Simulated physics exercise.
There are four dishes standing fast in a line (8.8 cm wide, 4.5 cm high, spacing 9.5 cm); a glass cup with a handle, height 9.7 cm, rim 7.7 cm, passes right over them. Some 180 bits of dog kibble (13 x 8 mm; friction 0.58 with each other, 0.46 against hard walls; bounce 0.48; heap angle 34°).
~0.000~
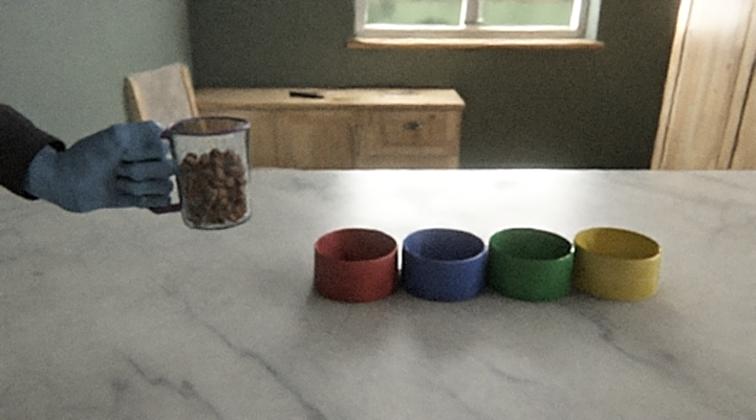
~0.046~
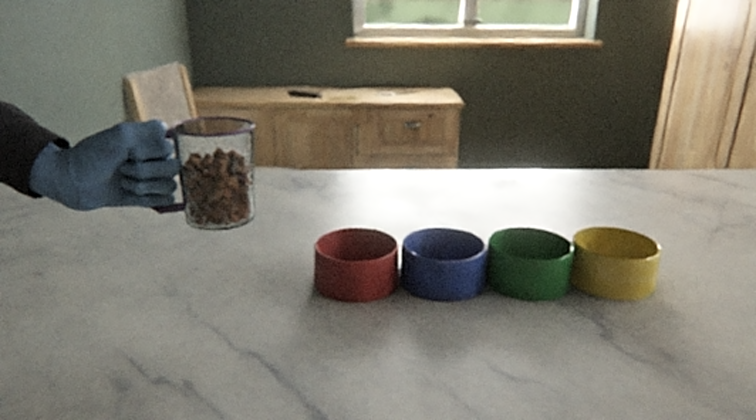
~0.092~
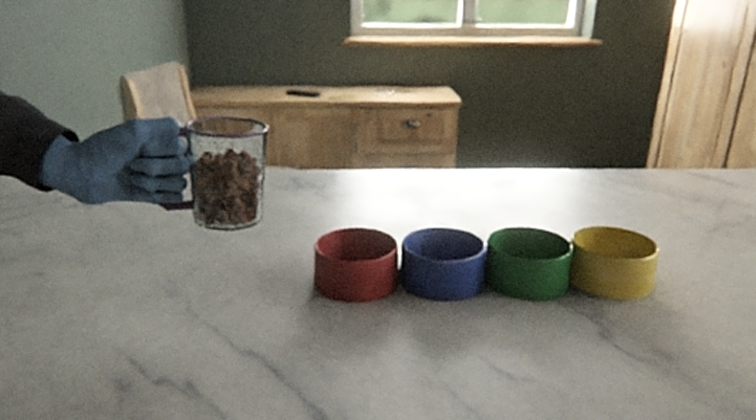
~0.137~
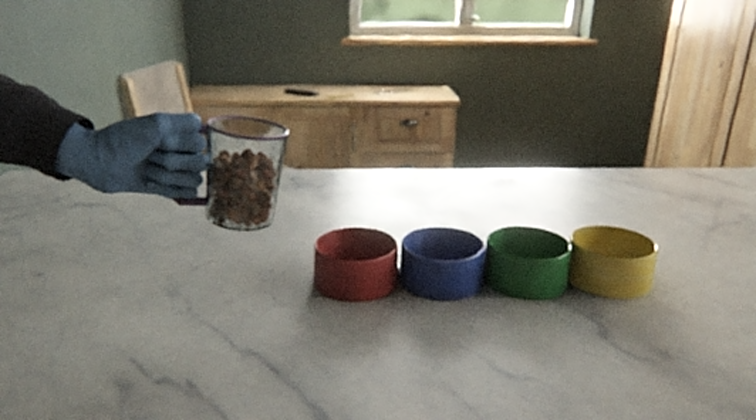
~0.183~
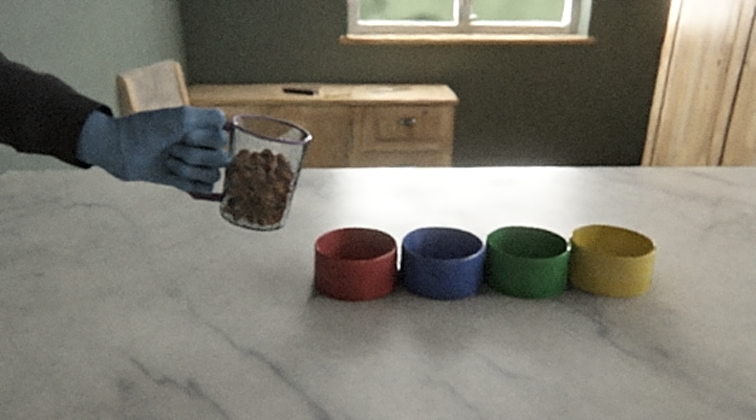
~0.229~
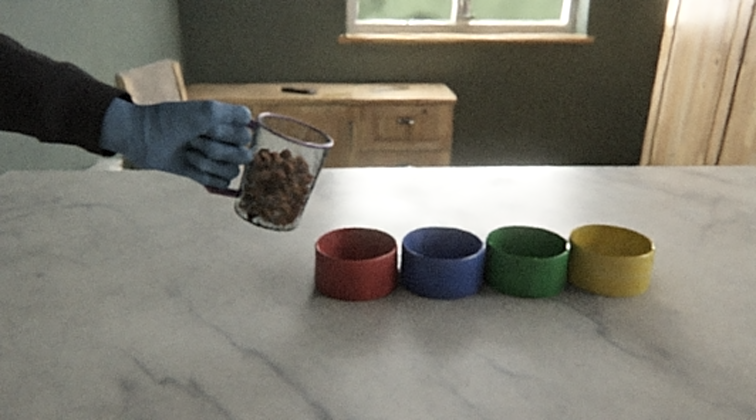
A gloved hand carrying a clear cup of brown kibble moves right and tilts it near red, blue, green and yellow dishes.
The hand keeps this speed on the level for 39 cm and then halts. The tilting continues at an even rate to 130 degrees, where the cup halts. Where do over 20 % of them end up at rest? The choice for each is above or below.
One by one: Red: Within a fifth, blue: Within a fifth, green: Within a fifth, yellow: Beyond a fifth, counter: Within a fifth.
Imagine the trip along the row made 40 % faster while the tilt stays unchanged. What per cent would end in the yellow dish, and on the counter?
Shares: Yellow 90, counter 10.
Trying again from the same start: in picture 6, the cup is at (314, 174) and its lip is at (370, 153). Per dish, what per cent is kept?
You'd end up with red at 0, blue at 0, green at 0 and yellow at 90.
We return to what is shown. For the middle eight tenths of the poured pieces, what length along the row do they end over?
I'd put it at close to 5 cm.
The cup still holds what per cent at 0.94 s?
Roughly 95 per cent.
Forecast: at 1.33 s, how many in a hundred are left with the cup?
Some 0 %.
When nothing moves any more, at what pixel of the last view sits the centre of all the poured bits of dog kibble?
Resting centre estimate: Around (614, 255).
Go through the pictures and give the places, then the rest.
Cup at (213, 173), tilt 0 degrees, lip at (248, 126), moved 0.0 cm; middle of the pieces at (220, 188); red dish at (356, 244); blue dish at (444, 244); green dish at (531, 244); yellow dish at (617, 243), in the first frame.
Cup at (217, 173), tilt 1 degrees, lip at (253, 127), moved 0.4 cm; middle of the pieces at (223, 188), in the second frame.
Cup at (228, 173), tilt 4 degrees, lip at (266, 130), moved 1.4 cm; middle of the pieces at (233, 189), in the third frame.
Cup at (244, 173), tilt 9 degrees, lip at (287, 134), moved 3.1 cm; middle of the pieces at (247, 189), in the fourth frame.
Cup at (262, 173), tilt 15 degrees, lip at (309, 138), moved 4.9 cm; middle of the pieces at (264, 189), in the fifth frame.
Cup at (281, 174), tilt 21 degrees, lip at (331, 144), moved 6.7 cm; middle of the pieces at (280, 189); red dish at (357, 244); blue dish at (443, 242); green dish at (527, 241); yellow dish at (611, 240). Its pace works out near 125 degrees a second; the hand travels 40 cm a second, in the sixth frame.
After 0.66 s, tilt 74 degrees; cup holds 100 %.
Then, at 0.94 s, tilt 108 degrees; cup holds 95 %, yellow 5 %.
After 1.33 s, tilt 130 degrees; cup holds 0 %, yellow 95 %.
By 1.9 s all is still; red 0 %, blue 0 %, green 0 %, yellow 95 %, counter 5 %.
